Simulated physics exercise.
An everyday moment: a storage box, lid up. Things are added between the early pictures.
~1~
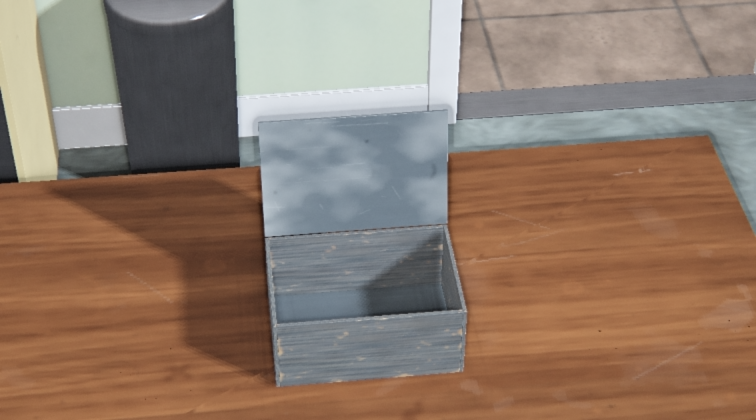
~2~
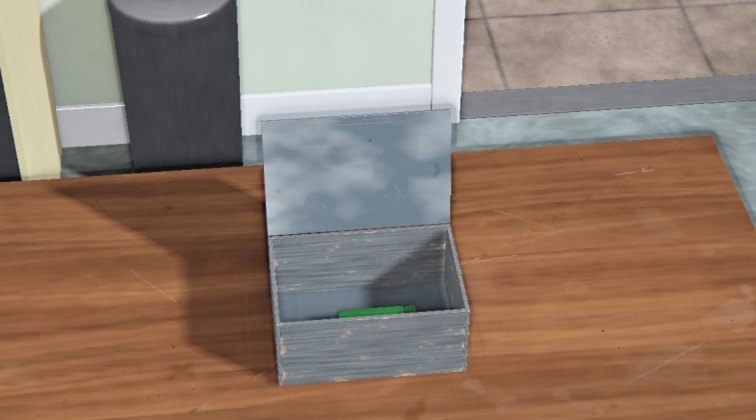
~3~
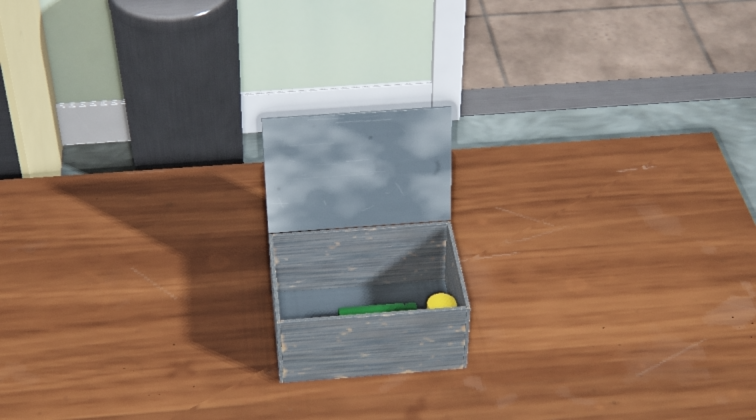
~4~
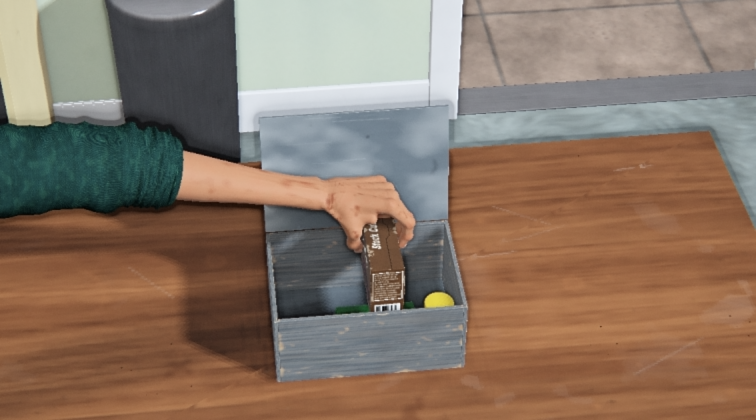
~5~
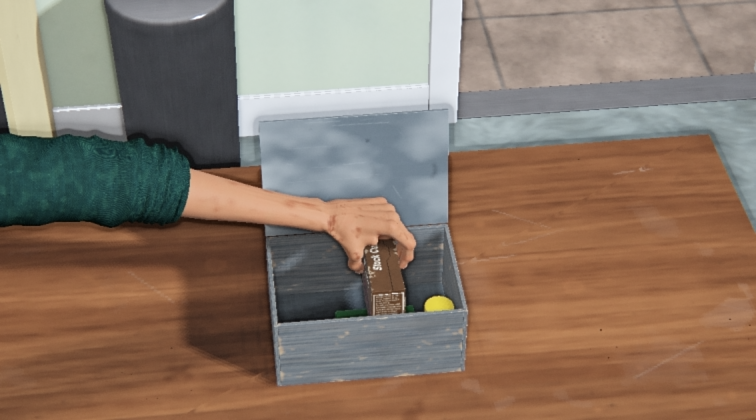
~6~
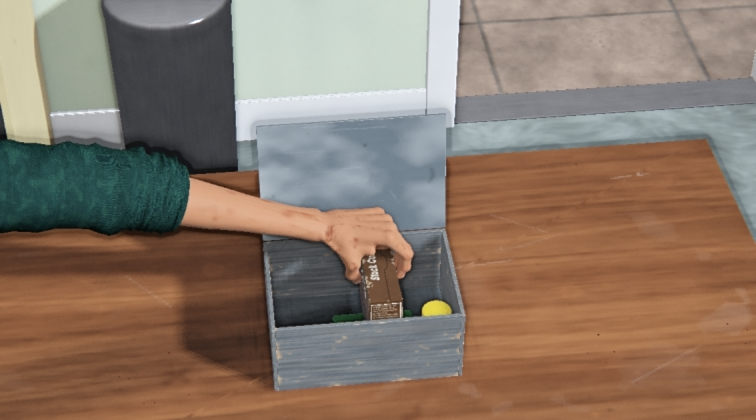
We see an open, empty gray box on a wooden surface, then a green item and a yellow item appear inside in turn. A hand reaches in from the left and lowers a brown packet into the box, still gripping it.
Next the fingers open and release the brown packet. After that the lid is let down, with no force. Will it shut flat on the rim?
In the end the lid will not close.
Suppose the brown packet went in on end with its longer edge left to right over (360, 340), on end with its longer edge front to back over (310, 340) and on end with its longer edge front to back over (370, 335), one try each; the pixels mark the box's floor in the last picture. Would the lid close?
First try: It is held up; second try: It will not close; third try: It stays ajar.
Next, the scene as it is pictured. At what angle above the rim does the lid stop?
About 55°.
Then, 1.00 s after the last picture, lid starting down; brown packet tipped 11° from how it was near (379, 289).
Then, 1.30 s after the last picture, lid 78° above the rim; brown packet tipped 11° from how it was near (379, 289).
Then, 1.50 s after the last picture, lid 62° above the rim; brown packet tipped 11° from how it was near (379, 289).
At rest, lid 54° above the rim; left askew, brown packet; the other 2 in place. Seen from the same camera at the end, brown packet near (379, 290).
